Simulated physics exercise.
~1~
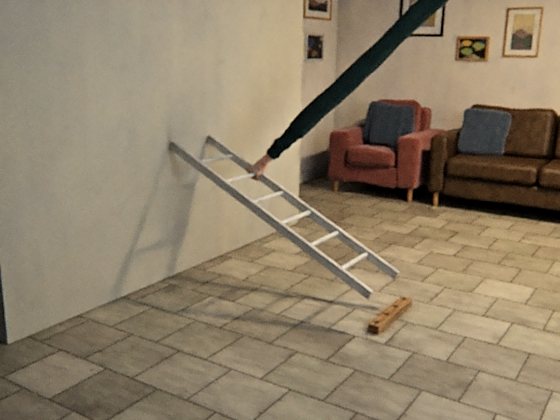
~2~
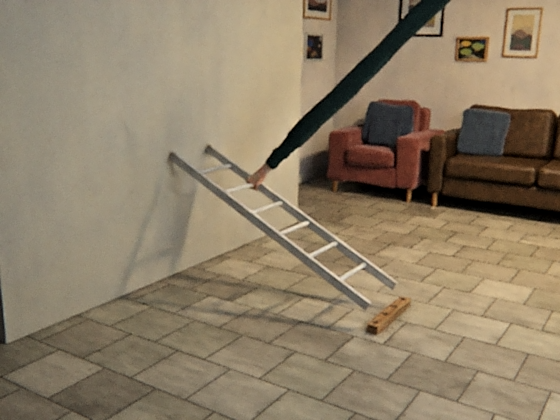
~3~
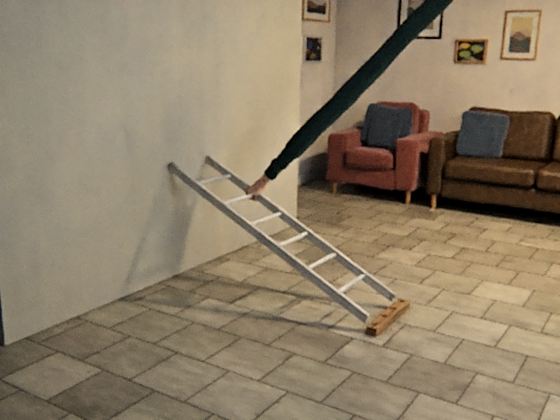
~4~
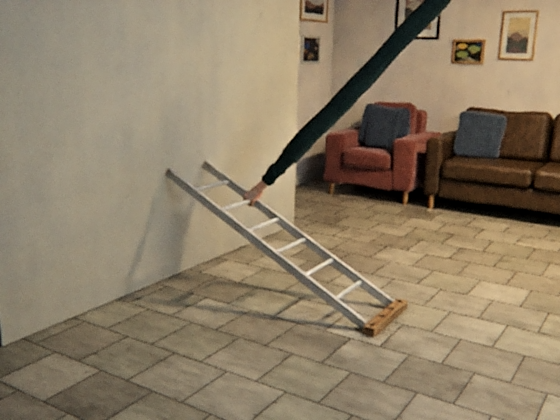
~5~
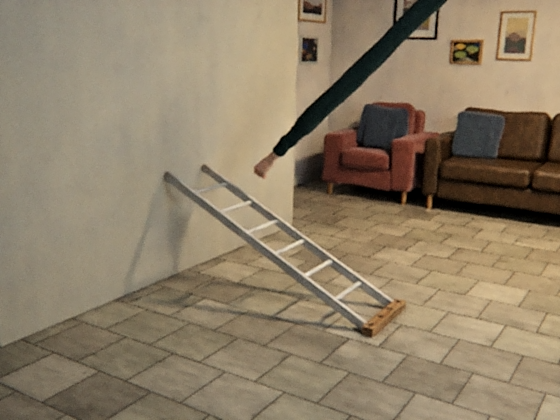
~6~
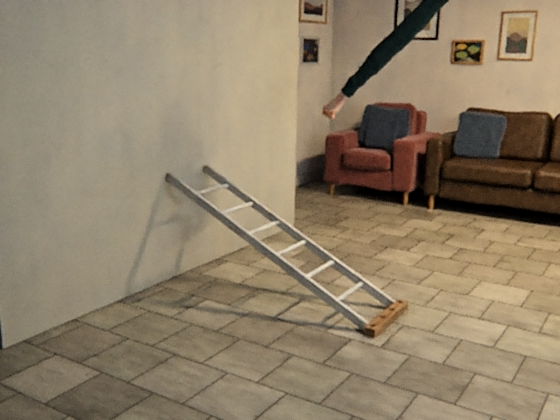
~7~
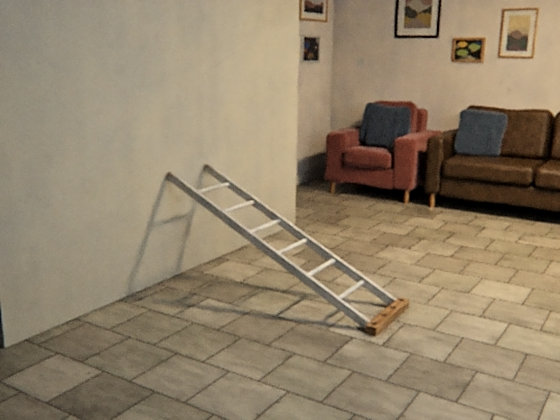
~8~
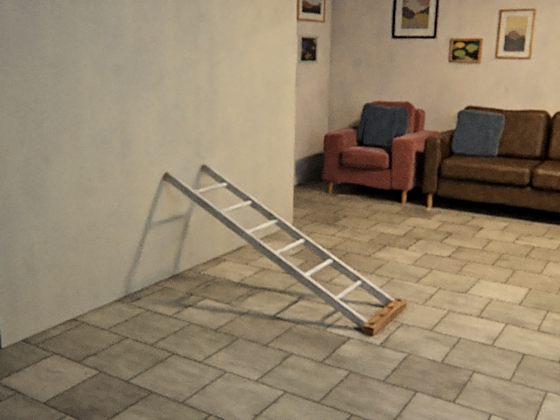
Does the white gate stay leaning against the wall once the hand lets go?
Yes, it stays up. After the hand draws away, the gate keeps leaning against the wall with its foot at the wooden batten.
